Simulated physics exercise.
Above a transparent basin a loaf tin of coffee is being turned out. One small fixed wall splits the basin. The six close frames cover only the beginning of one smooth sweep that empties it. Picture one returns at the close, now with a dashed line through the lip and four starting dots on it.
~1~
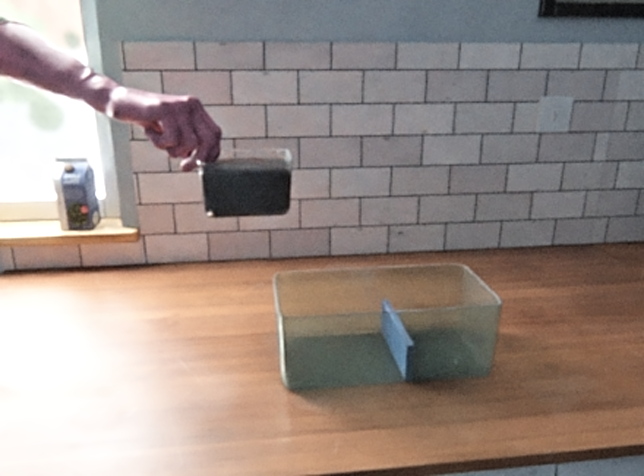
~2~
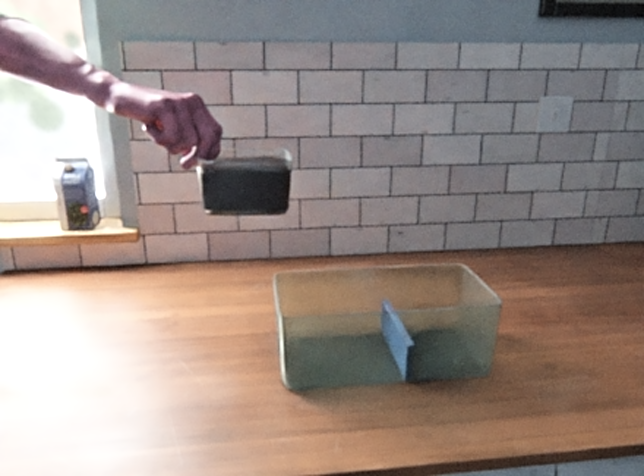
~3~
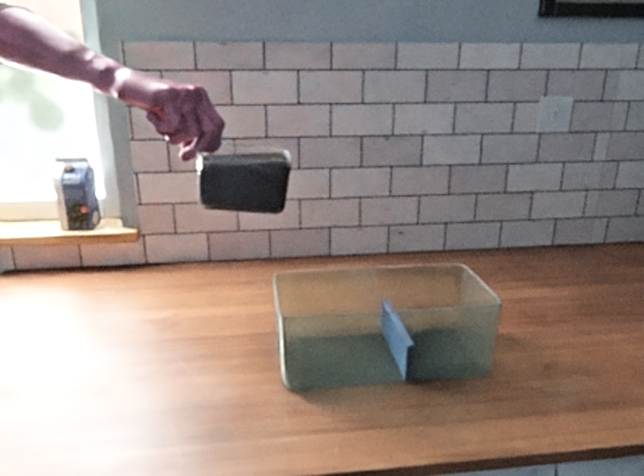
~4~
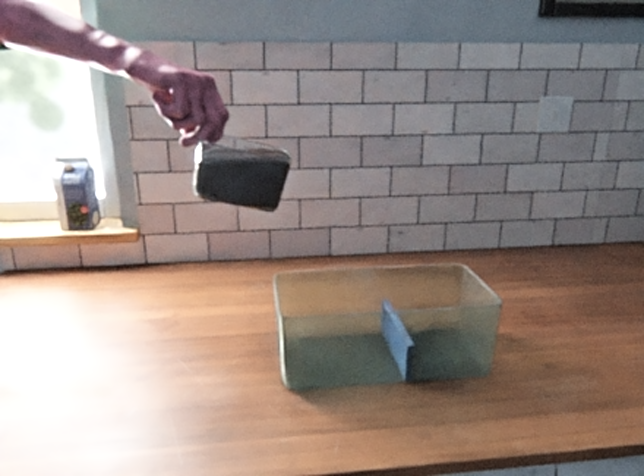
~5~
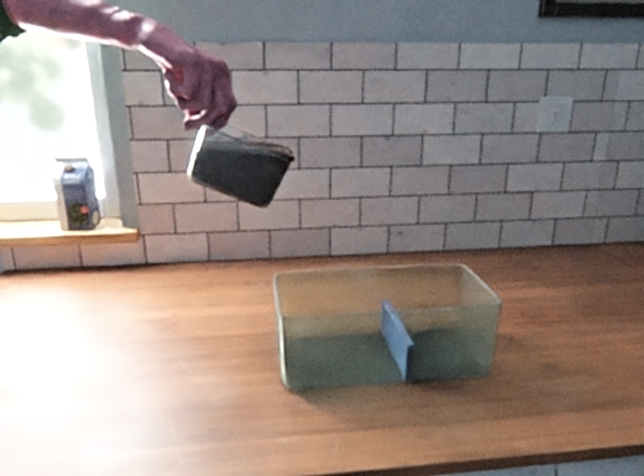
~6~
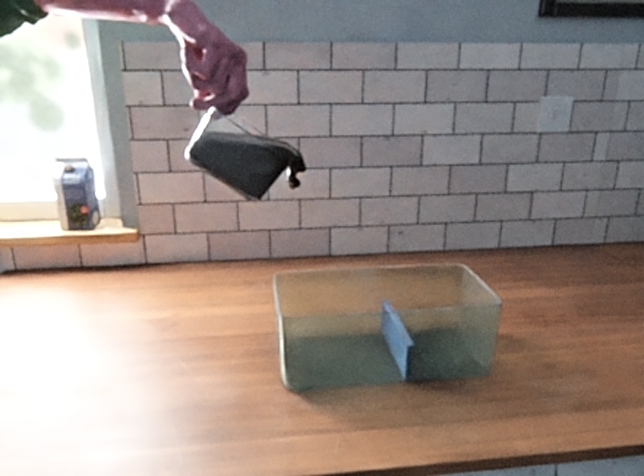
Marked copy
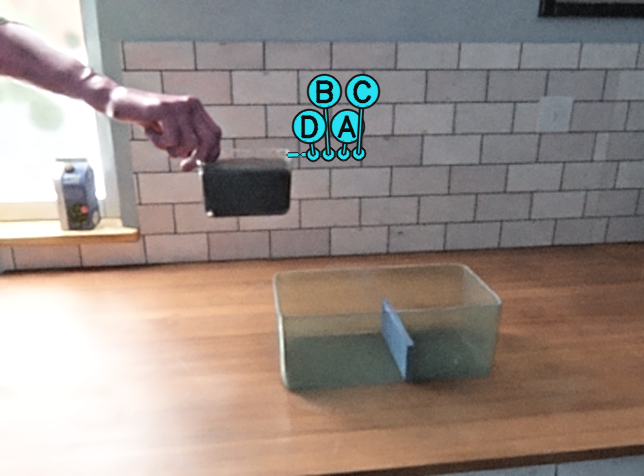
A wooden kitchen counter backed by pale brick-shaped tiles, with a bright window at the left, is seen from slightly above by a still camera. A clear basin with a blue divider sits on the counter, while a hand holds a small container of dark coffee above and to its left. The hand rises and tilts the container gradually rightward, and dark liquid begins to slip over its lip.
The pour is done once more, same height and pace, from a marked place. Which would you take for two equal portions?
Place D does it best.
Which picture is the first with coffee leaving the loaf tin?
Picture 5.
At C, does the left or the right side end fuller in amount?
The right one.
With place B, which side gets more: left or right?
The right side.
In cyan, A at (343, 153); B at (328, 154); C at (358, 153); D at (313, 154).
For place A, about 9 % ends left of the wall and 89 % right of it.
For place B, about 26 % ends left of the wall and 71 % right of it; 3 % is lost outside.
For place C, about 6 % ends left of the wall and 91 % right of it; 3 % is lost outside.
For place D, about 47 % ends left of the wall and 51 % right of it.
